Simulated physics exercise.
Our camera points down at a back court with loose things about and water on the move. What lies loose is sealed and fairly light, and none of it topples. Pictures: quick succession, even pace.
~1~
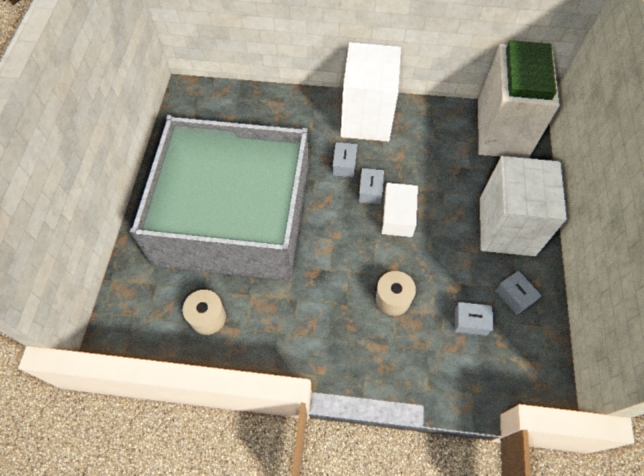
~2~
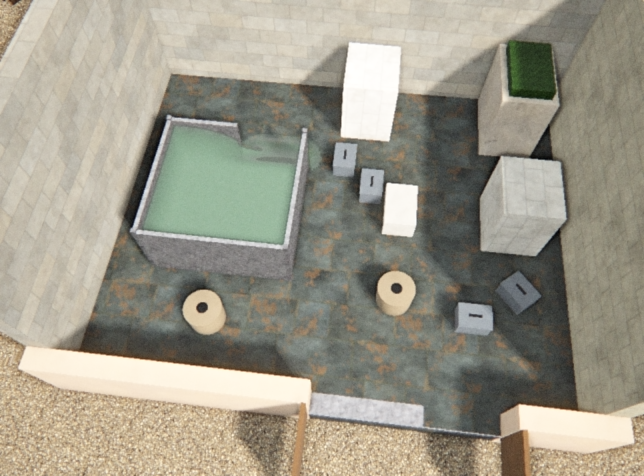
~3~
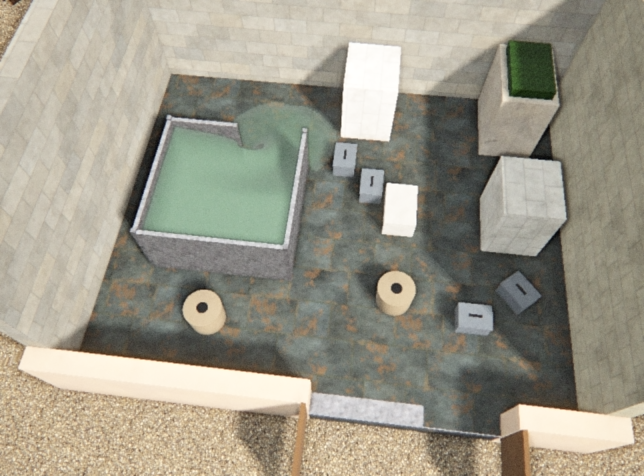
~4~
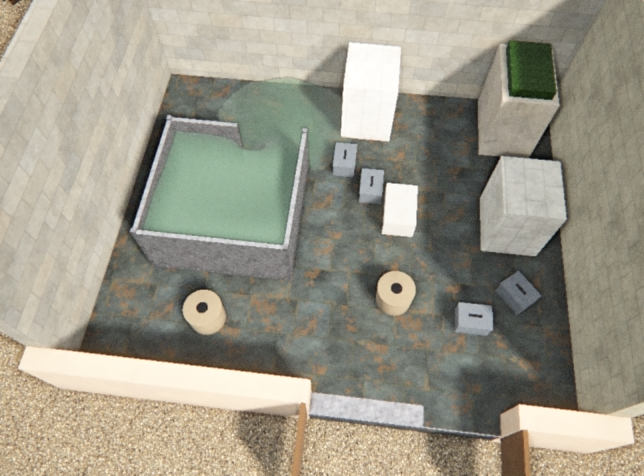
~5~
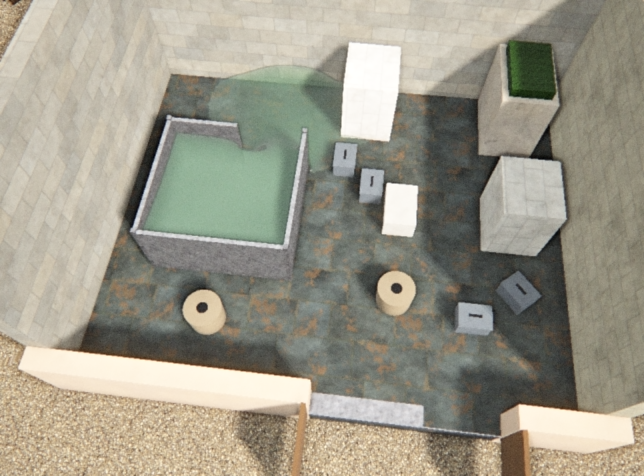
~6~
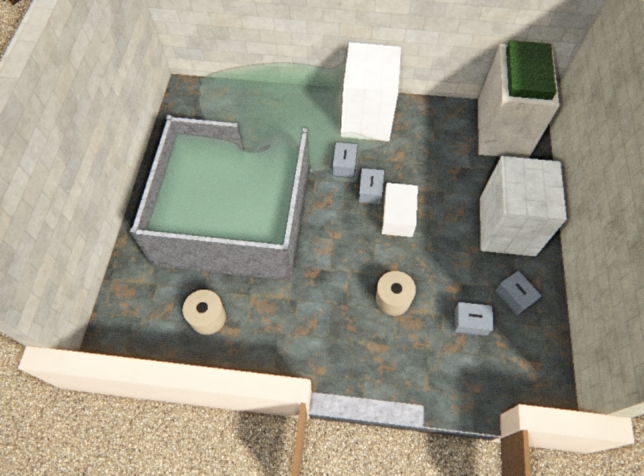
The clip opens on a stone-walled court seen from above, with a square grey tank of green water at left among pale blocks, small grey boxes and two tan cylinders. A gap appears in the tank's far wall, and water pours through, then spreads thinly across the floor to the back wall and tall white block while the loose objects stay still.
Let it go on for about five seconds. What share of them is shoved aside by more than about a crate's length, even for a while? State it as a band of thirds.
It is a small minority below a third.
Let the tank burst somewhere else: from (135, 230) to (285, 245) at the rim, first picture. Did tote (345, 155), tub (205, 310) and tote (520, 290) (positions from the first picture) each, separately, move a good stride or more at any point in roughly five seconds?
Never got that far, got that far, got that far.
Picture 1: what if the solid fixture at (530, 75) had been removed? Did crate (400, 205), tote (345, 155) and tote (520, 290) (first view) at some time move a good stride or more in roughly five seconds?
Fell short, went the distance and fell short.
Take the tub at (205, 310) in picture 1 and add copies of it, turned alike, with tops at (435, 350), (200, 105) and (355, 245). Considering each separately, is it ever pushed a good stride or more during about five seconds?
The first sits tight, the second travels far and the third sits tight.
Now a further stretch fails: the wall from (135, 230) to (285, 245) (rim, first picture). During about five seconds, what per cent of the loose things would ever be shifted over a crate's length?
I'd say near 60 %.
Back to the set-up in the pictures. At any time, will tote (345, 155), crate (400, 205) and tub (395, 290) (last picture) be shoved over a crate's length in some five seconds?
Listed order gives past that mark, then below that mark, and lastly below that mark.
A moment on, 0 of 7 are well off their spots; 0 afloat.
Next, 0 of 7 are well off their spots; 0 afloat.
Later, 1 of 7 are well off their spots; 0 afloat.
In the end, 1 of 7 are well off their spots, and 1 have been at some point; 0 afloat.
